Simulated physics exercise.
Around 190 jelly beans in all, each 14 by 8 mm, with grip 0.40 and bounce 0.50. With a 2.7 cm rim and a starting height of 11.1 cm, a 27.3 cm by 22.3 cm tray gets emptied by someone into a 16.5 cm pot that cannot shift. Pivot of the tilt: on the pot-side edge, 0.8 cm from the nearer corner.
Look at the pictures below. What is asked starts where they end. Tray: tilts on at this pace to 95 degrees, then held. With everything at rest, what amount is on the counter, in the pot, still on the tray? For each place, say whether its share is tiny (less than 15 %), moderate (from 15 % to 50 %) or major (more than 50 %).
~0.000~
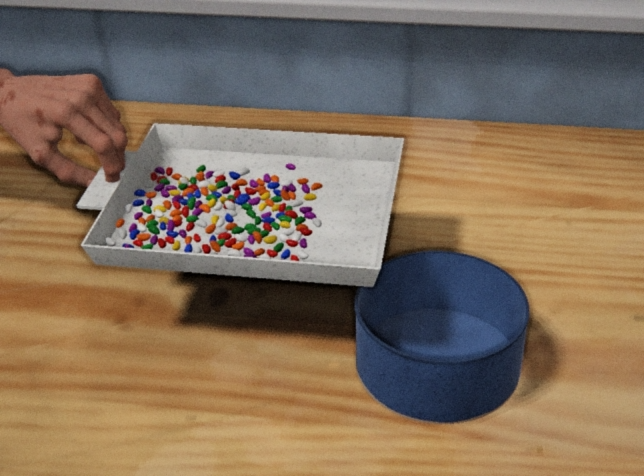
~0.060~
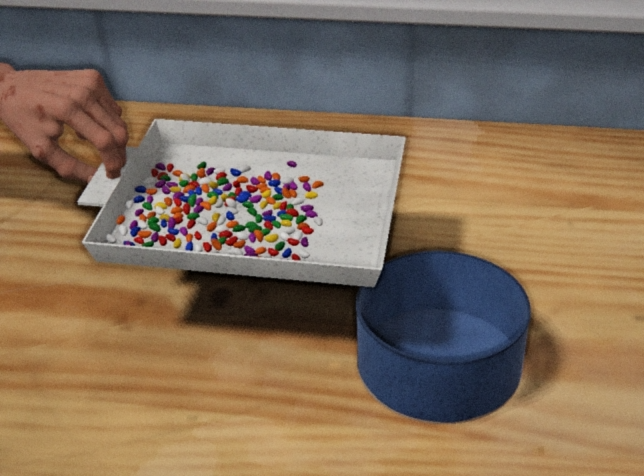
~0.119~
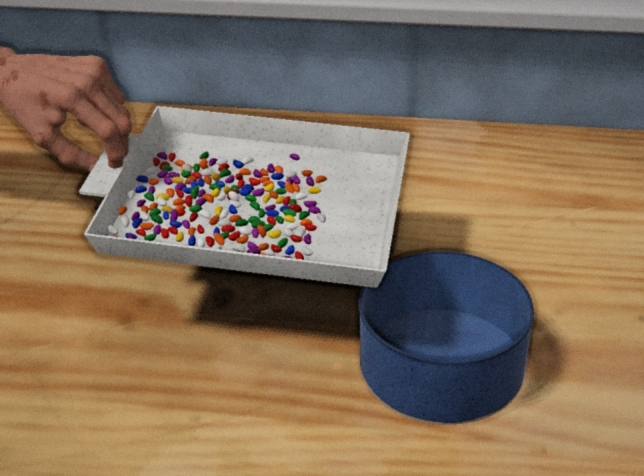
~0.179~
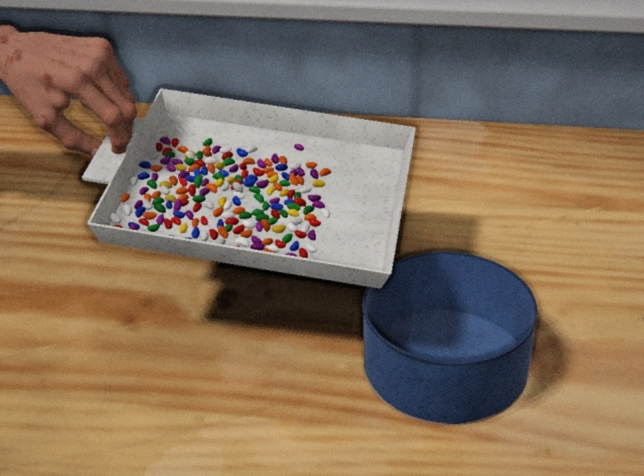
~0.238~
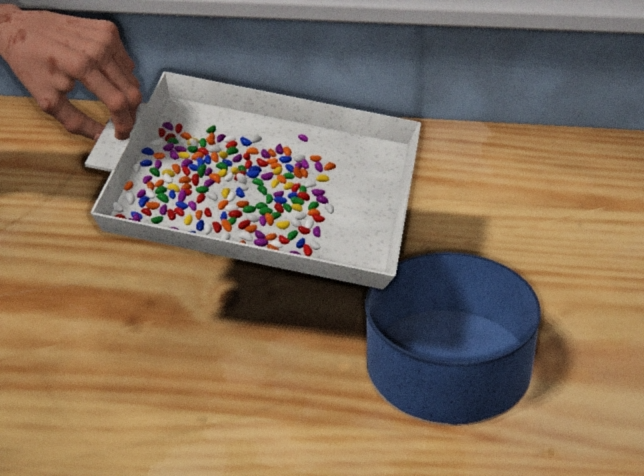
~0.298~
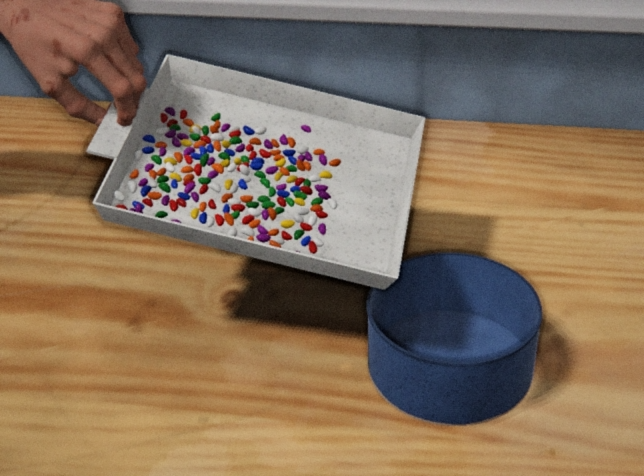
In order: Counter: It will be a small minority; pot: It will be a majority; tray: It will be a small minority.
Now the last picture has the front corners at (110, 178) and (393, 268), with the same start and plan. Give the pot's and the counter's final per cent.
The pot gets 80 and the counter 20.
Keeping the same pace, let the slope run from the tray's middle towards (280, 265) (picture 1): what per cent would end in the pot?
Something like 25 in a hundred.
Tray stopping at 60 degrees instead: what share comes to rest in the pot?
Result: Close to 30 %.
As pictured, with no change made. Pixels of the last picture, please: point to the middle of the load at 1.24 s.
By then the middle of the load sits around (404, 280).
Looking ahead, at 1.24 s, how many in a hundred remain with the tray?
Roughly 65 per cent.
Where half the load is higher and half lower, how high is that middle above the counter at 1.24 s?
I'd put it near 12 cm.
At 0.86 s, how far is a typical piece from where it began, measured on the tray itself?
By then it sits near 13 cm from where it began.
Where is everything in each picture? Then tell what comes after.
Tray tilt 0 degrees, front corners at (92, 241) and (372, 263); middle of the pieces at (215, 220); pot at (441, 302), in the first frame.
Tray tilt 1 degrees, front corners at (93, 238) and (374, 263); middle of the pieces at (216, 217), in the second frame.
Tray tilt 4 degrees, front corners at (95, 230) and (378, 265), lowest corner right front; middle of the pieces at (218, 210), in the third frame.
Tray tilt 8 degrees, front corners at (98, 220) and (383, 267), lowest corner right front; middle of the pieces at (222, 201), in the fourth frame.
Tray tilt 12 degrees, front corners at (102, 209) and (388, 268), lowest corner right front; middle of the pieces at (226, 193), in the fifth frame.
Tray tilt 16 degrees, front corners at (104, 199) and (390, 270), lowest corner right front; middle of the pieces at (228, 184); pot at (454, 304). The tray's pace is about 65 degrees a second, in the sixth frame.
After 0.86 s, tilt 53 degrees; the tray holds 100 %, the pot 0 %.
Then, at 1.24 s, tilt 78 degrees; the tray holds 65 %, the pot 30 %.
After 1.70 s, tilt 95 degrees; the tray holds 5 %, the pot 90 %.
By 2.5 s all is still; counter 5 %, pot 95 %, tray 0 %.
